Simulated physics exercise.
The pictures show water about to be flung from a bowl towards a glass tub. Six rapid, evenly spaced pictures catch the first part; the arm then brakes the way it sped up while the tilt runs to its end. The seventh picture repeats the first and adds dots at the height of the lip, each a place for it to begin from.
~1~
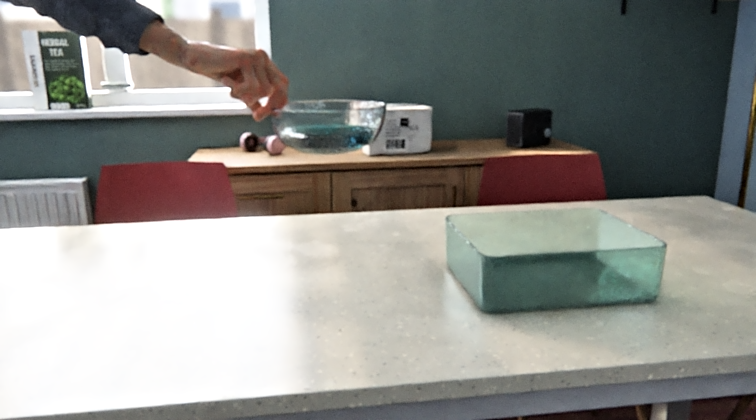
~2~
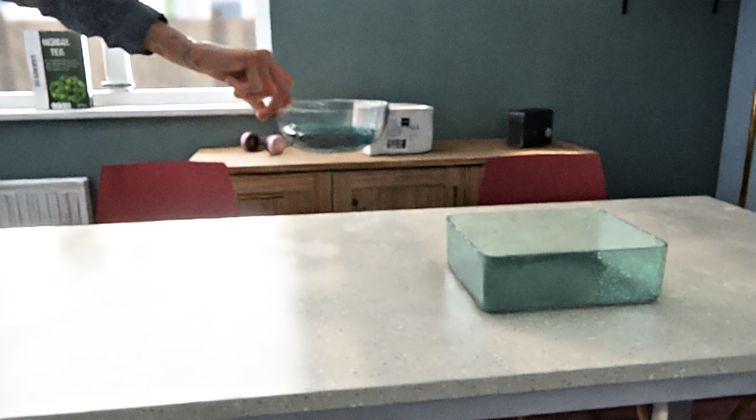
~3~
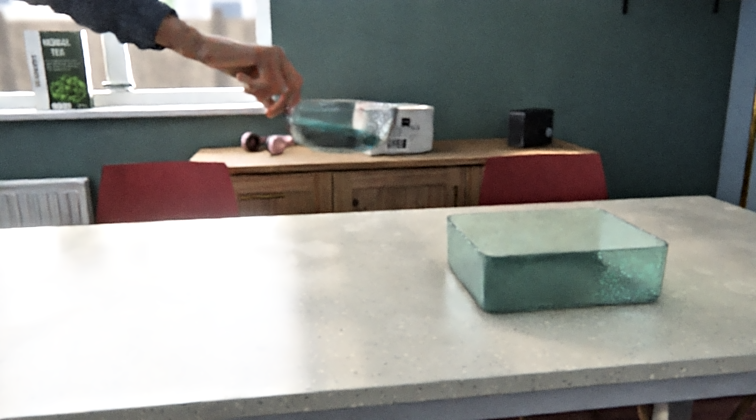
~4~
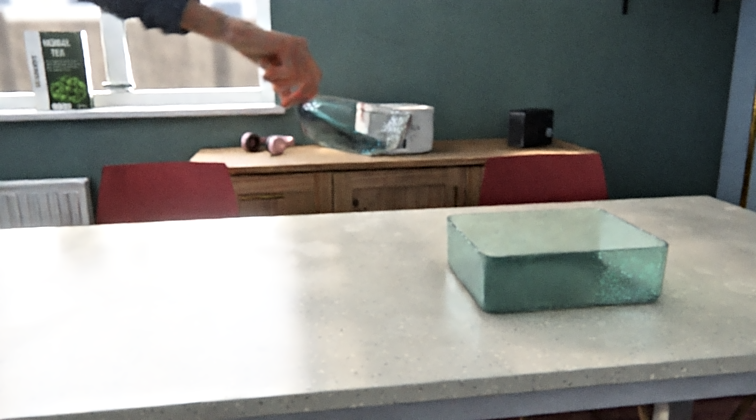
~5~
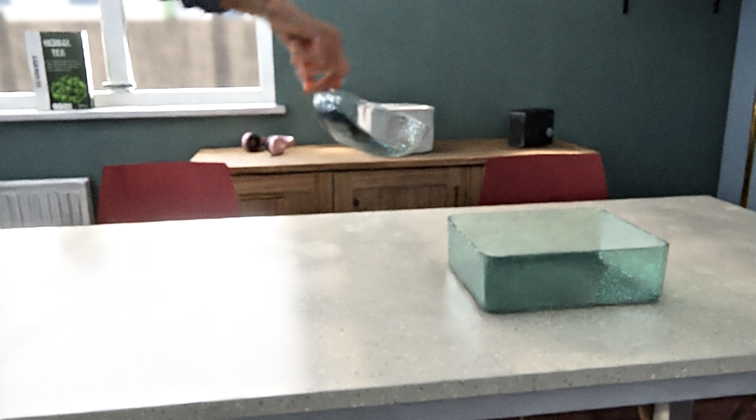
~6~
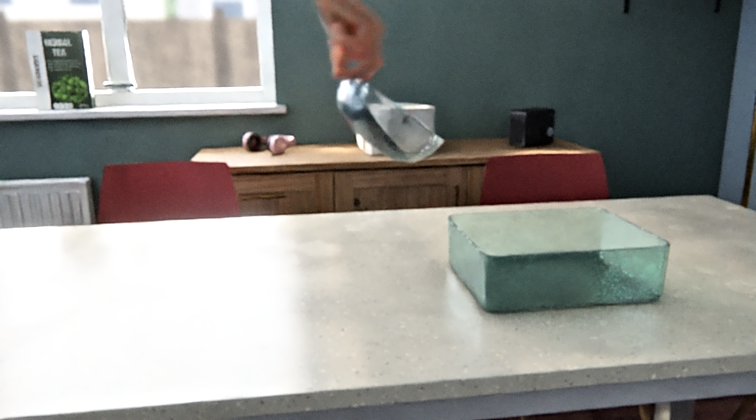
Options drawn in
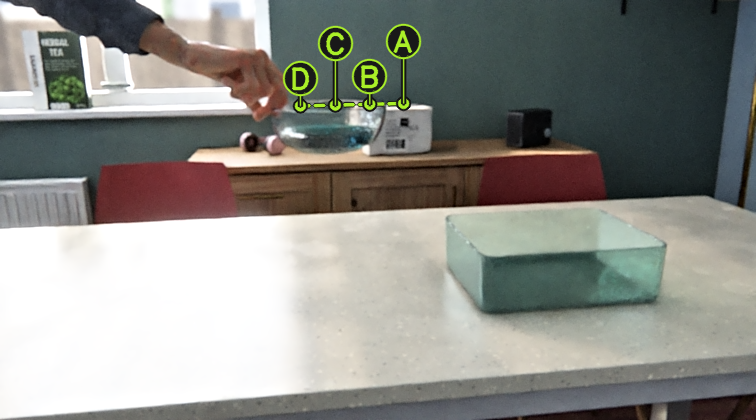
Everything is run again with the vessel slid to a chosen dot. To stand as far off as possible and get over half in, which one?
Choose C.
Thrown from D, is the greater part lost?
Yes, it does.
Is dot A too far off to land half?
No.
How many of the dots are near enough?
Three.
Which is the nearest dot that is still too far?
Dot D.
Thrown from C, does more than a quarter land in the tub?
Yes, it does.
On the marked copy, A at (403, 103); B at (369, 104); C at (335, 105); D at (300, 106).
For dot A, about 85 % lands in the tub, 6 % falls short and 10 % goes beside or beyond.
For dot B, about 78 % lands in the tub, 6 % falls short and 16 % goes beside or beyond.
For dot C, about 62 % lands in the tub, 24 % falls short and 14 % goes beside or beyond.
For dot D, about 34 % lands in the tub, 60 % falls short and 6 % goes beside or beyond.
